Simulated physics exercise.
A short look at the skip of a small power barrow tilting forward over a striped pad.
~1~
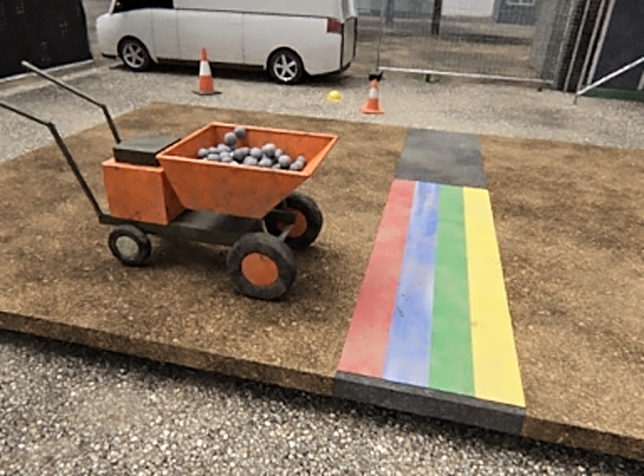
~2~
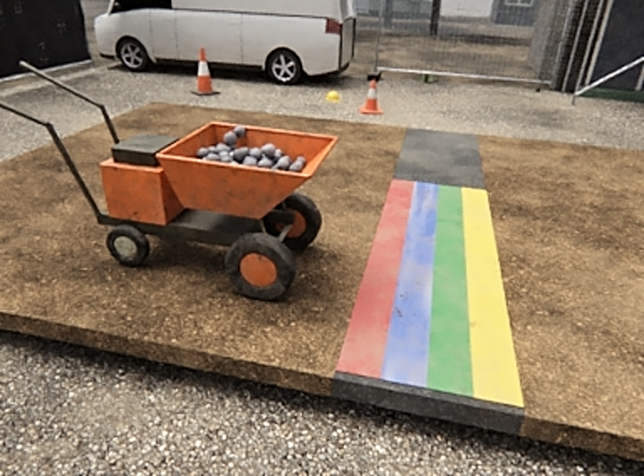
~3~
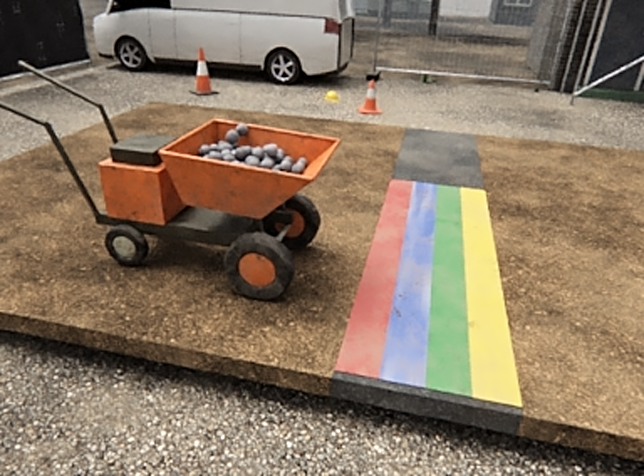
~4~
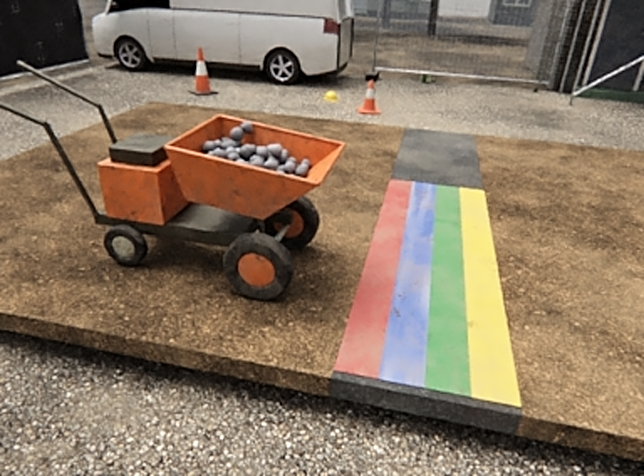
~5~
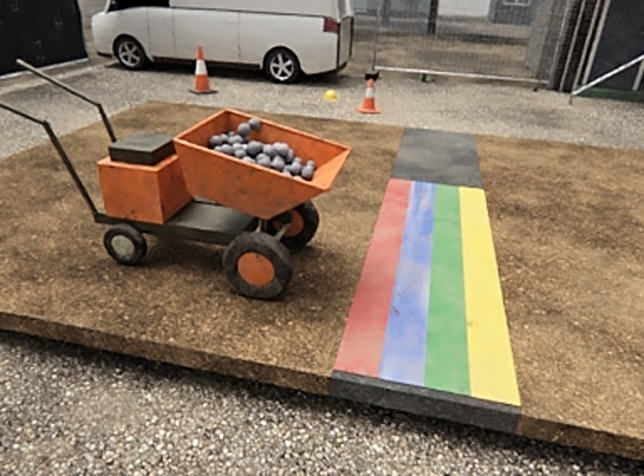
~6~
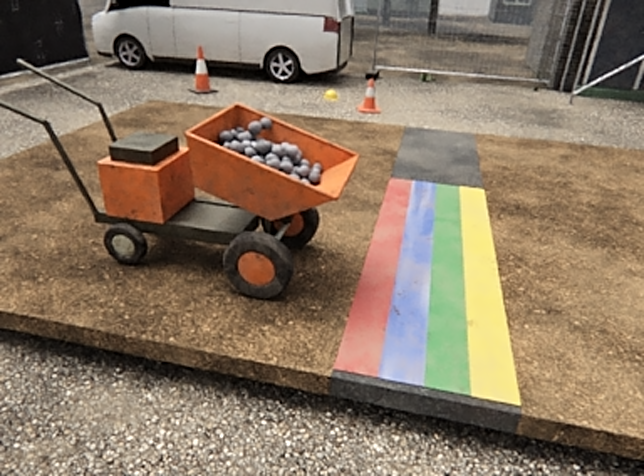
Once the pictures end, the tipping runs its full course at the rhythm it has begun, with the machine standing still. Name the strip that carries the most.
Most covered: The blue band.
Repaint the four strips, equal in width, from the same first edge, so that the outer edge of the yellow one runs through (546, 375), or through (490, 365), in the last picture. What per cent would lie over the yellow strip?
The first gives 10 %, the second 10 %.
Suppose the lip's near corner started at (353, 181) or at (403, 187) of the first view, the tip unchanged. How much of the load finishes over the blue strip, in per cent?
The first gives 10 %, the second 0 %.
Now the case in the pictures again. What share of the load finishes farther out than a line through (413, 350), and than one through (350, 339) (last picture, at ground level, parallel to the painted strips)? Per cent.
In turn 30 and 70 in a hundred.
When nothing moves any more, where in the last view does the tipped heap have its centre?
Around (415, 285).
Just after the last frame, skip tipped steeply; every one in the skip.
A moment on, skip tipped steeply; the larger part in the skip; about a tenth over the red strip; about a tenth over the blue strip; just a few over the green strip.
Further on, skip tipped right over; roughly a quarter in the skip; about a tenth over the red strip; roughly a third over the blue strip; about a tenth over the green strip; about a tenth over the yellow strip; just a few off the paint.
When it is over, skip tipped right over; roughly a quarter in the skip; about a tenth over the red strip; roughly a third over the blue strip; about a tenth over the green strip; about a tenth over the yellow strip; about a tenth off the paint.
